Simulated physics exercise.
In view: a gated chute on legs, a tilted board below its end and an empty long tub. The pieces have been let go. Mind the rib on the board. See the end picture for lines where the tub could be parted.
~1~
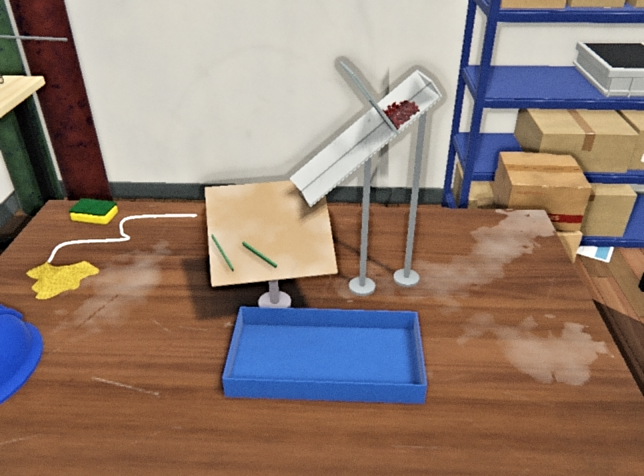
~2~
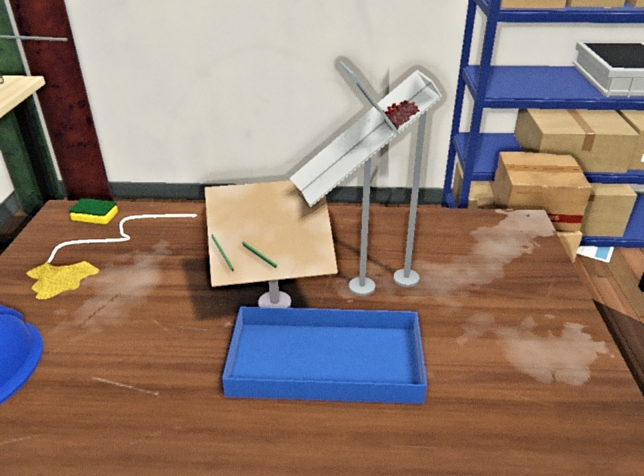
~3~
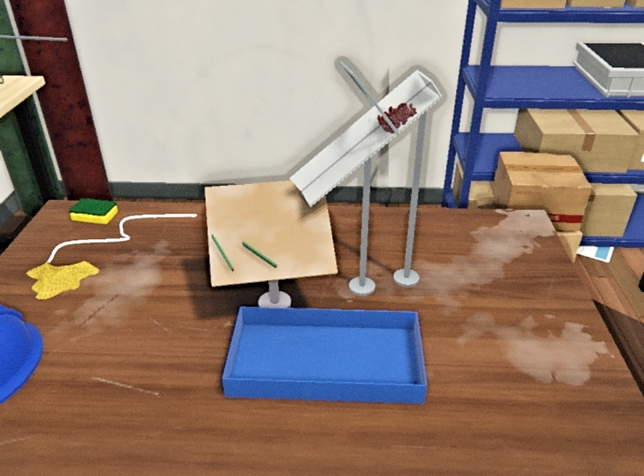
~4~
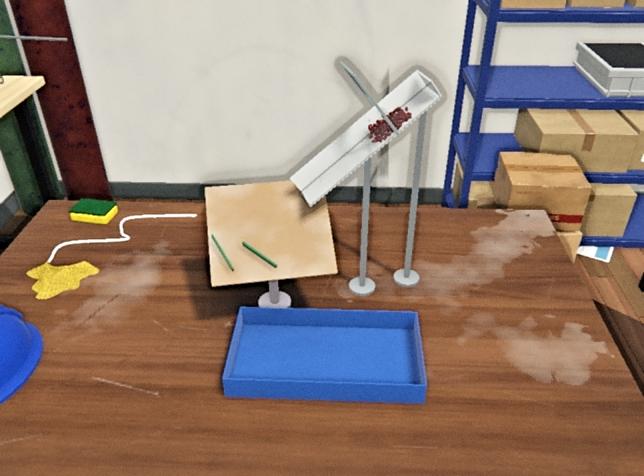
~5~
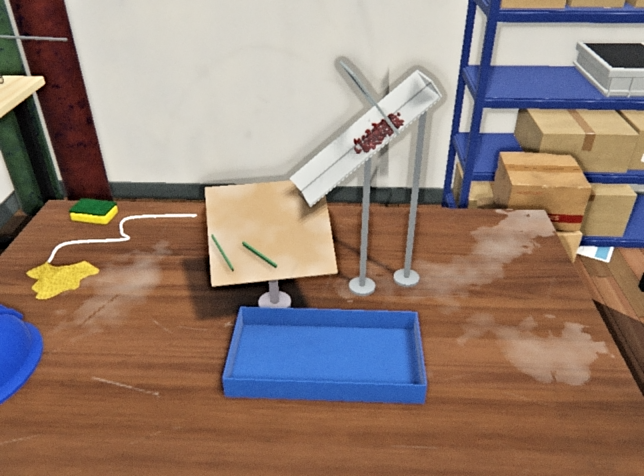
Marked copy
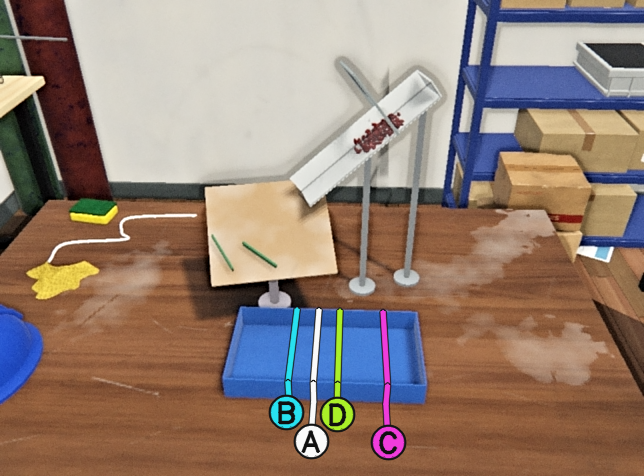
Sloping pale chute on legs above a tilted board and an empty blue tub, with dark red beans sliding slowly down it leftward.
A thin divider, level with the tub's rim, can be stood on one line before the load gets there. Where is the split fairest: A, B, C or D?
Best: B.
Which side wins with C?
More lands on the left.
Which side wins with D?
The left side.
On the marked copy, line A crosses the front rim at (313, 382); line B crosses the front rim at (288, 381); line C crosses the front rim at (387, 384); line D crosses the front rim at (337, 382).
With A, of what is caught, all but a few on the left of the divider, a small share on the right.
With B, of what is caught, close to a third on the left of the divider, close to two thirds on the right.
With C, of what is caught, the whole lot on the left of the divider, none at all on the right.
With D, of what is caught, the whole lot on the left of the divider, none at all on the right.
